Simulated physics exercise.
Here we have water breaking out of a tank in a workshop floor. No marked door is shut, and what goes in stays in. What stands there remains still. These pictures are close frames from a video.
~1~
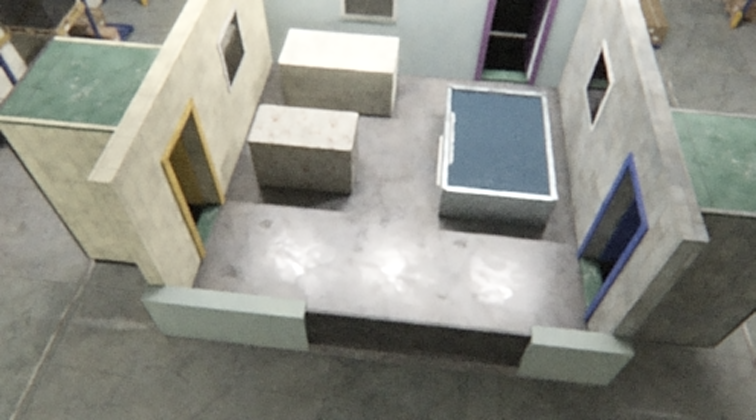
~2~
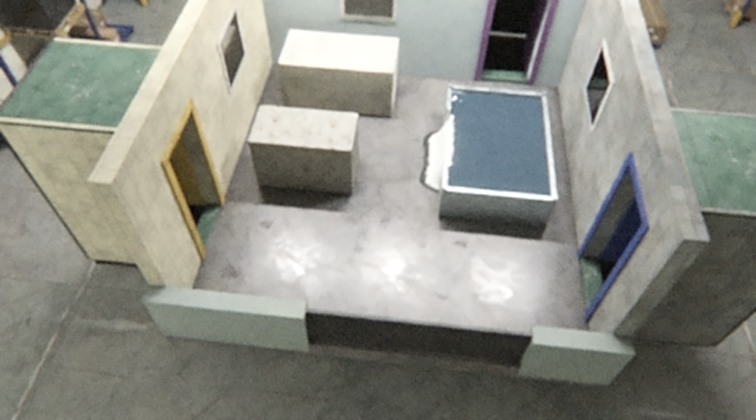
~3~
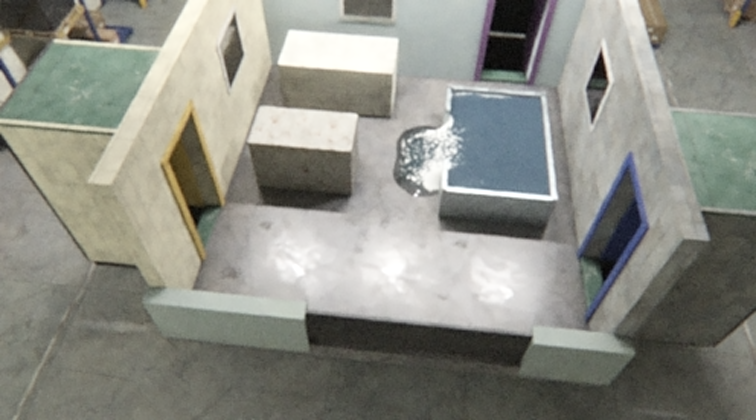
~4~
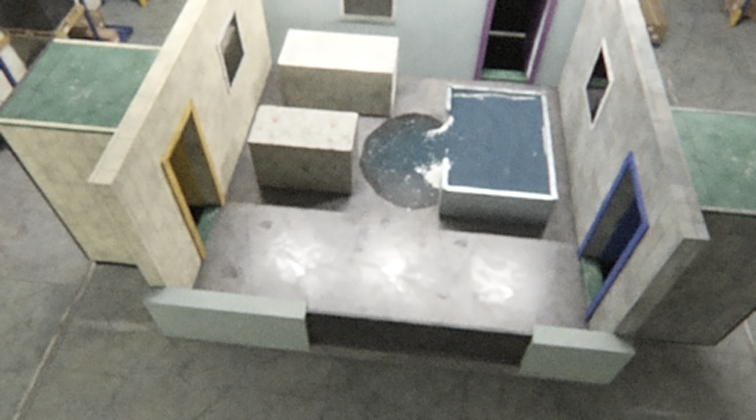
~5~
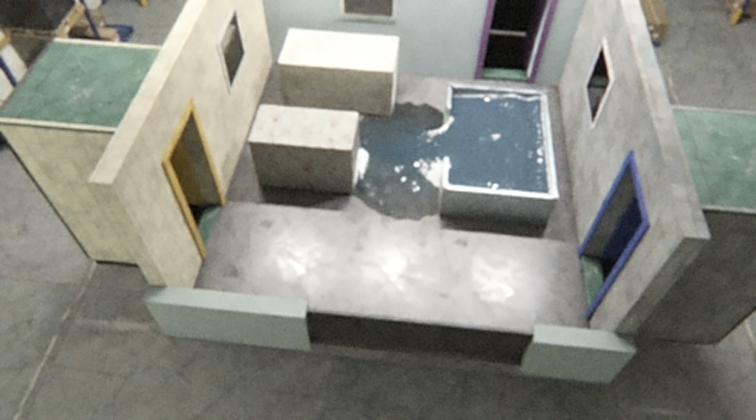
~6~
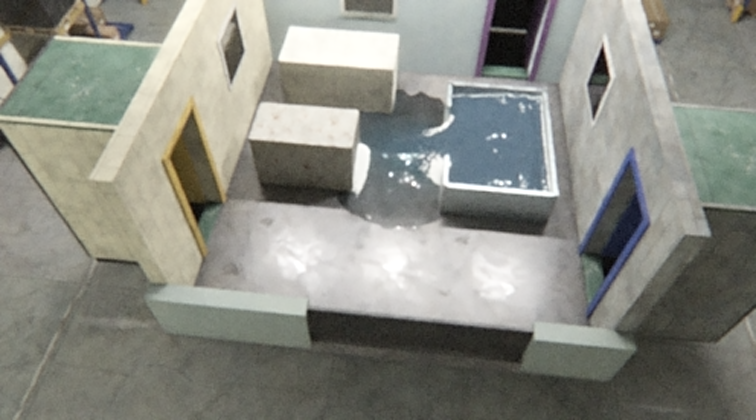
The footage shows a miniature walled room where water pours from the left side of an open rectangular tank, spreading across the grey floor in a widening dark pool that reaches two pale blocks.
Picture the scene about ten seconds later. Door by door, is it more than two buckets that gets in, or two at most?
Yellow door - more than two; blue door - two at most; purple door - two at most.
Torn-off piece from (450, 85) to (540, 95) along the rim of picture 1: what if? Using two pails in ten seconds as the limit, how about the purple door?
As for the purple door, it tops the mark.
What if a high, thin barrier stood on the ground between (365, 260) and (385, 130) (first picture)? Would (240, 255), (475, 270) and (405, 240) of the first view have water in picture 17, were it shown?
Untouched, soaked, soaked.
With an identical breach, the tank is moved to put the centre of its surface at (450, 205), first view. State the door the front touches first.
Door noted: The one in yellow.
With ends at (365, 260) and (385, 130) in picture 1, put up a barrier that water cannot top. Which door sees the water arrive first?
I'd name the one in purple.
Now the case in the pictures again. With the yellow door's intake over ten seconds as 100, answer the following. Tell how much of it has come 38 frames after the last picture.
It works out at roughly 45 percent of the ten-second total.
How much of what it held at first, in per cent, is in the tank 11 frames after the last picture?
Estimate: Some 52 %.
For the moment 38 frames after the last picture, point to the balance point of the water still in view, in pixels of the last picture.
The balance point is around (385, 178).
A moment on, water covers 30 % of the floor; the yellow door not reached, the blue door not reached, the purple door not reached.
Next, water covers 50 % of the floor; the yellow door not reached, the blue door not reached, the purple door not reached.
Then, water covers 70 % of the floor; the yellow door under two buckets in, the blue door not reached, the purple door wet at the sill, nothing in.
Later, water covers 90 % of the floor; the yellow door under two buckets in, the blue door wet at the sill, nothing in, the purple door wet at the sill, nothing in.
In the end, water covers 100 % of the floor; the yellow door over two buckets in, the blue door under two buckets in, the purple door under two buckets in.
